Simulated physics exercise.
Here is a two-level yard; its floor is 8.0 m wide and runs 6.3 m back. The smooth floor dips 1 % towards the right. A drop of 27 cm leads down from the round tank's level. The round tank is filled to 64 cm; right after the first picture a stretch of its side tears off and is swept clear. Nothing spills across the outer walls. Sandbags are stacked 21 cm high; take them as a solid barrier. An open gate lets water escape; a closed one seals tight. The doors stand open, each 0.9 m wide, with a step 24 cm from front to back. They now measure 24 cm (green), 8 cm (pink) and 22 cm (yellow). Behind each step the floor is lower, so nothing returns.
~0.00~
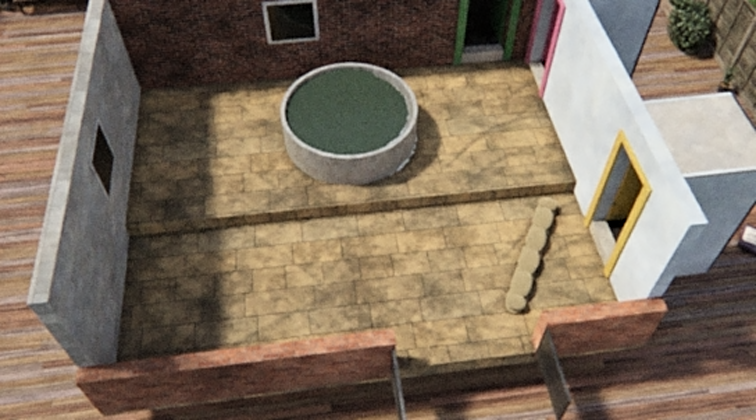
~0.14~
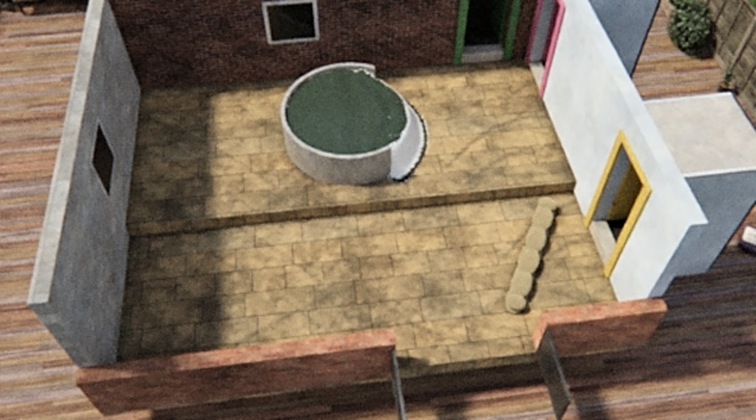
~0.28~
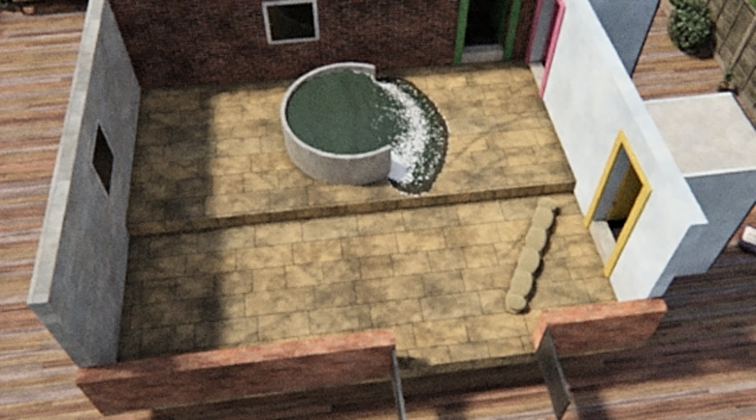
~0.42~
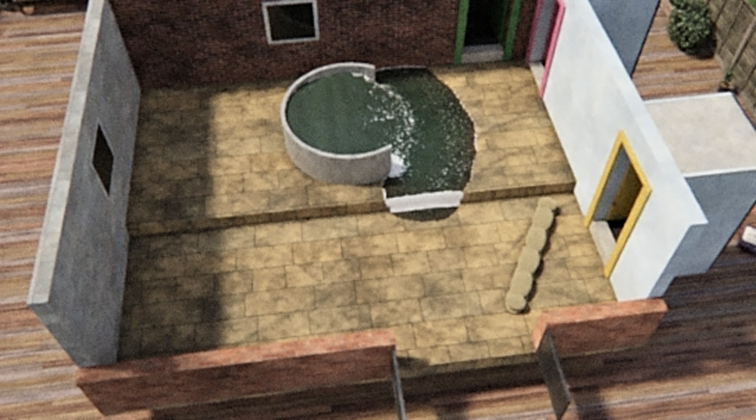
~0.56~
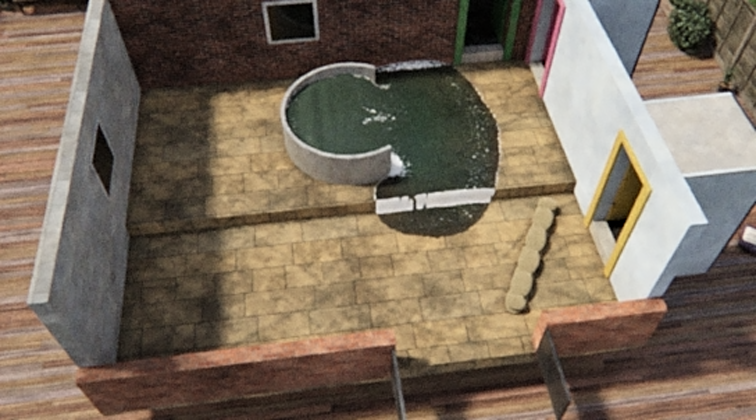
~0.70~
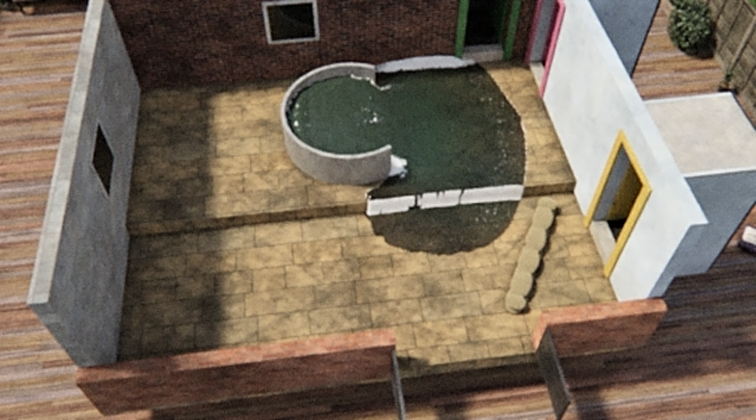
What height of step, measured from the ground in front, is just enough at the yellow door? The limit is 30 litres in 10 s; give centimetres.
It would have to be roughly 8 cm high.
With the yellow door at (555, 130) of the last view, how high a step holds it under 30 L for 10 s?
About 24 cm.
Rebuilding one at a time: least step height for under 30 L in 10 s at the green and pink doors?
About 14.5 cm at green and 33 cm at pink.
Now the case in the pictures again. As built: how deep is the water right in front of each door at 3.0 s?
In cm: Green 21, pink 28, yellow 11.
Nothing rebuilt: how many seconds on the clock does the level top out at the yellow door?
Near 8.0 s.
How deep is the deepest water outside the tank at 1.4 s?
Roughly 42 cm.
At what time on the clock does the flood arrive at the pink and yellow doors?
Pink 1.0 s, yellow 1.6 s.
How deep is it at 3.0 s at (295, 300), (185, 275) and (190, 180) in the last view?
Roughly 0, 0 and 0 cm, in turn.
After 1.4 s water covers 30 % of the floor, deepest (42 cm) near (525, 63); it has not reached the yellow door.
After 3.0 s water covers 40 % of the floor, deepest (32 cm) near (544, 199); 11 cm at the yellow door, 0 litres in over its 22 cm step.
After 10.0 s water covers 80 % of the floor, deepest (14 cm) near (549, 240); 11 cm at the yellow door, 0 litres in over its 22 cm step.
At the yellow door as built, the water arrived by 1.6 s and peaked near 14 cm at 7.8 s.
With a step of 6 cm, 56 litres would have come in within the 10 s; with 10 cm, 14 litres. So under 30 litres takes about 8 cm.
